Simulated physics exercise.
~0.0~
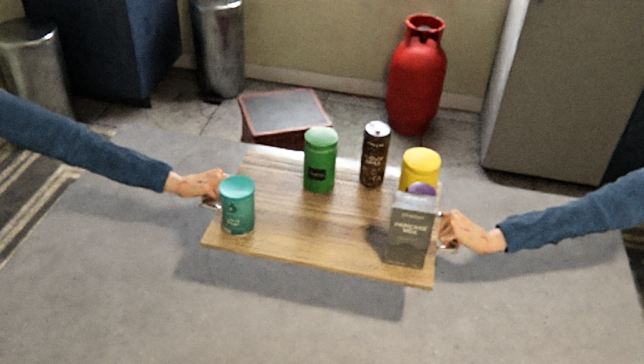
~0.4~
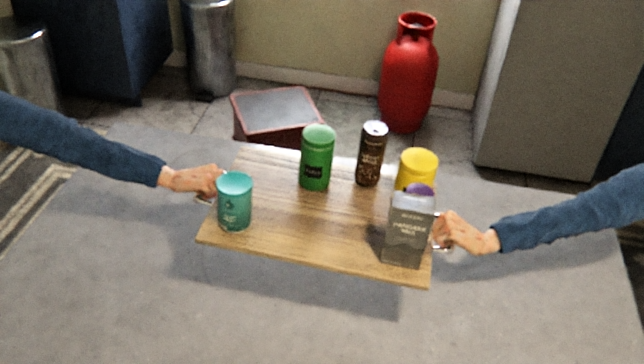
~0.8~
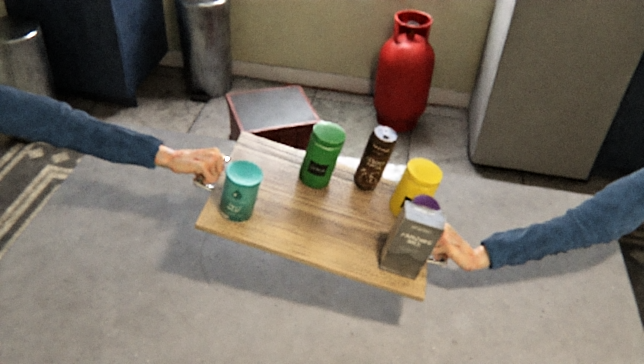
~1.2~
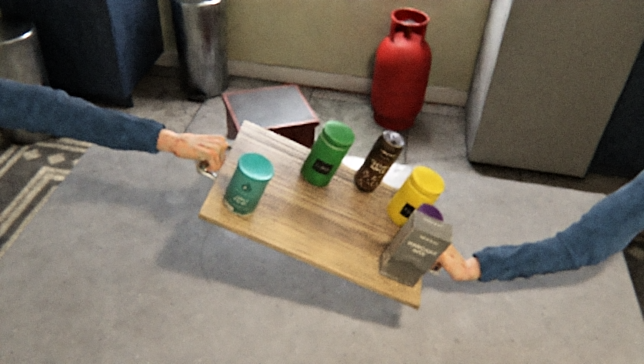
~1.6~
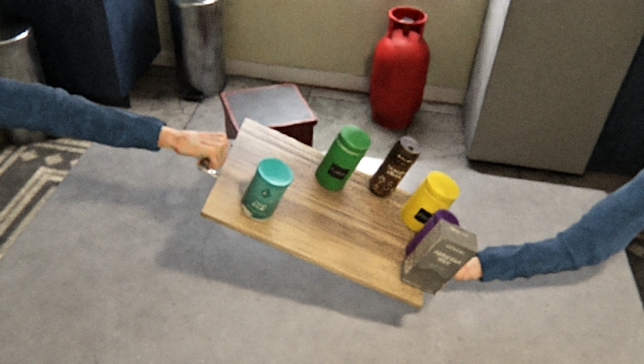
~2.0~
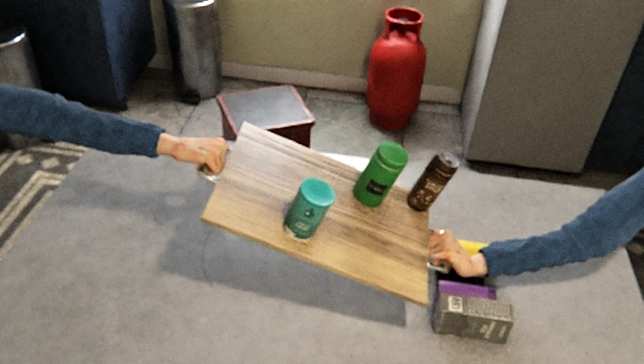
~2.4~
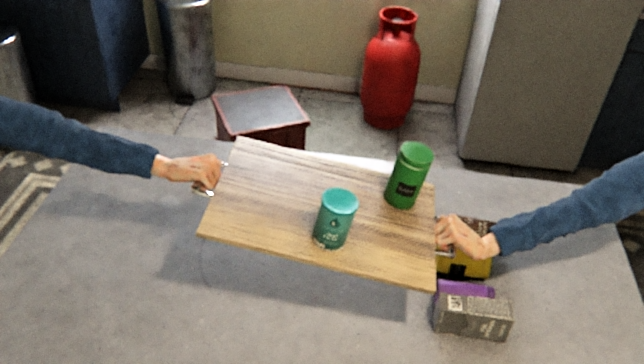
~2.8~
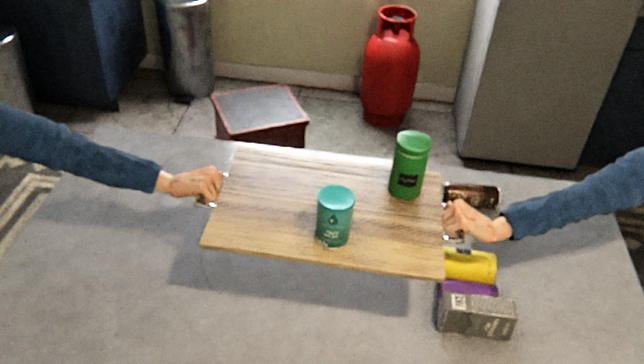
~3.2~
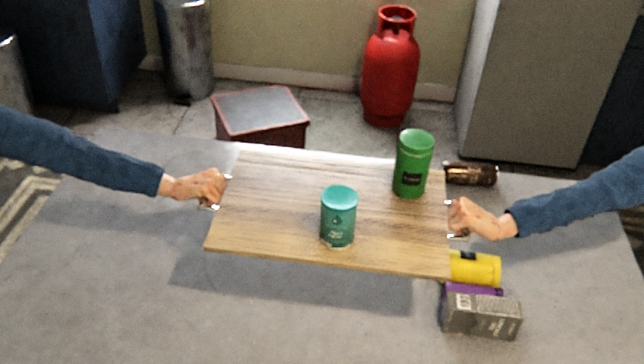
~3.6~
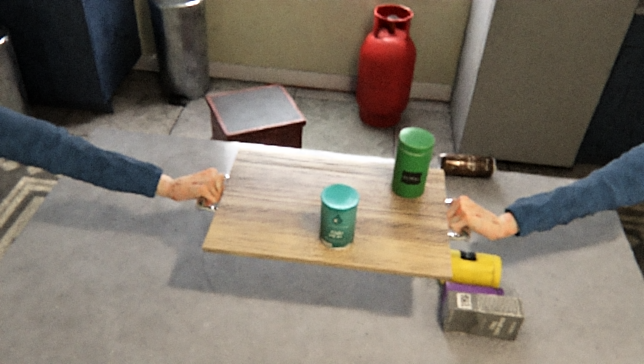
Two hands tilt a wooden tray right, spilling four items, then level it with two remaining.
